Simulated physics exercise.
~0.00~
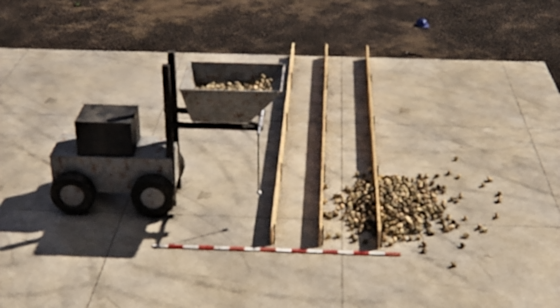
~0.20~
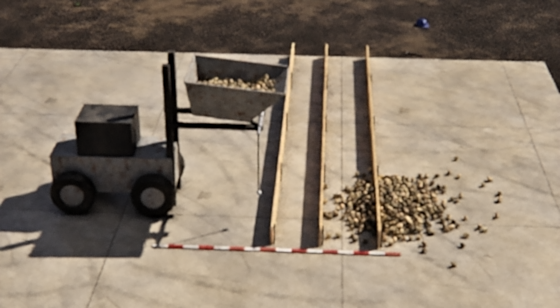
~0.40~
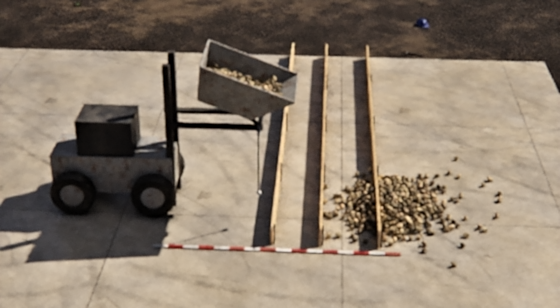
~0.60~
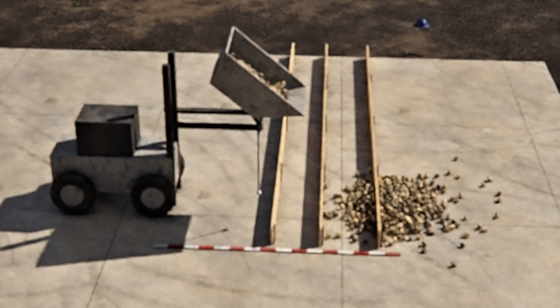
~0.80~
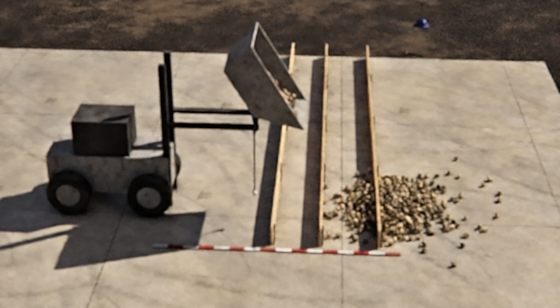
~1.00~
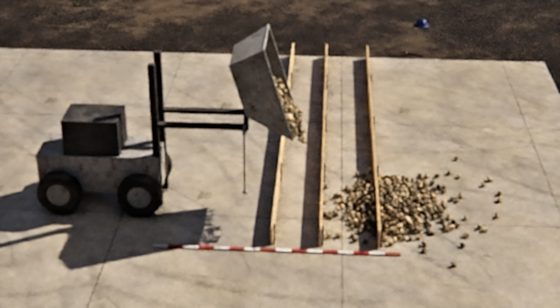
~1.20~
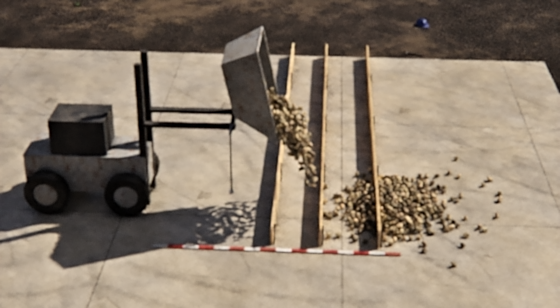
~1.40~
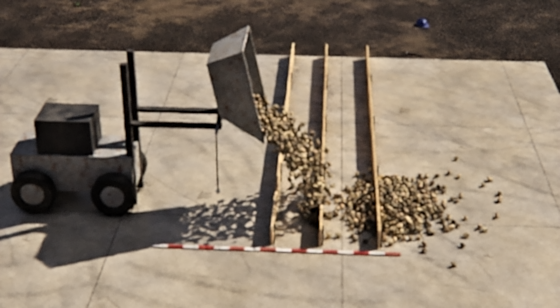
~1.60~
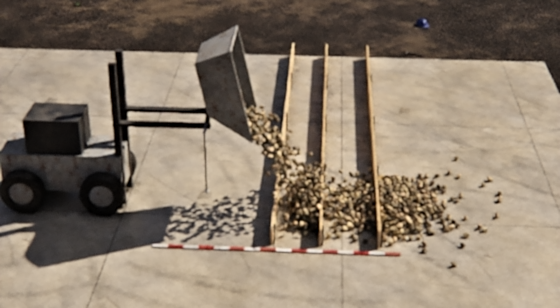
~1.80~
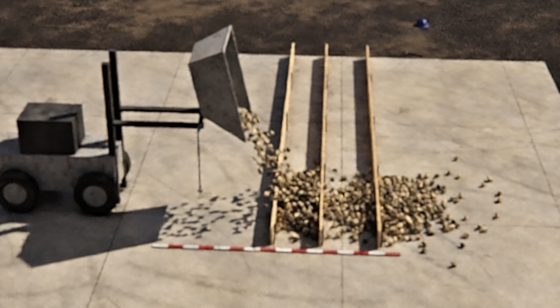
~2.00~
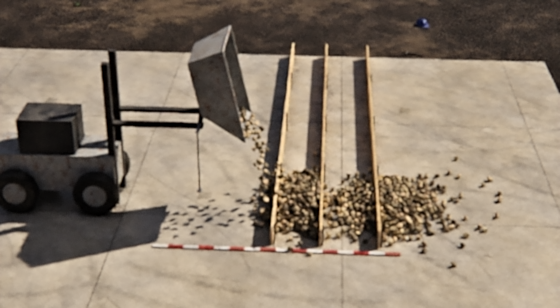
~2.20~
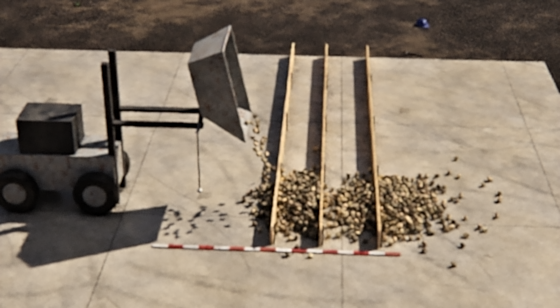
On a sunlit concrete yard, a forklift tipping its grey skip and backing left, spilling stones across planks beside an earlier heap.
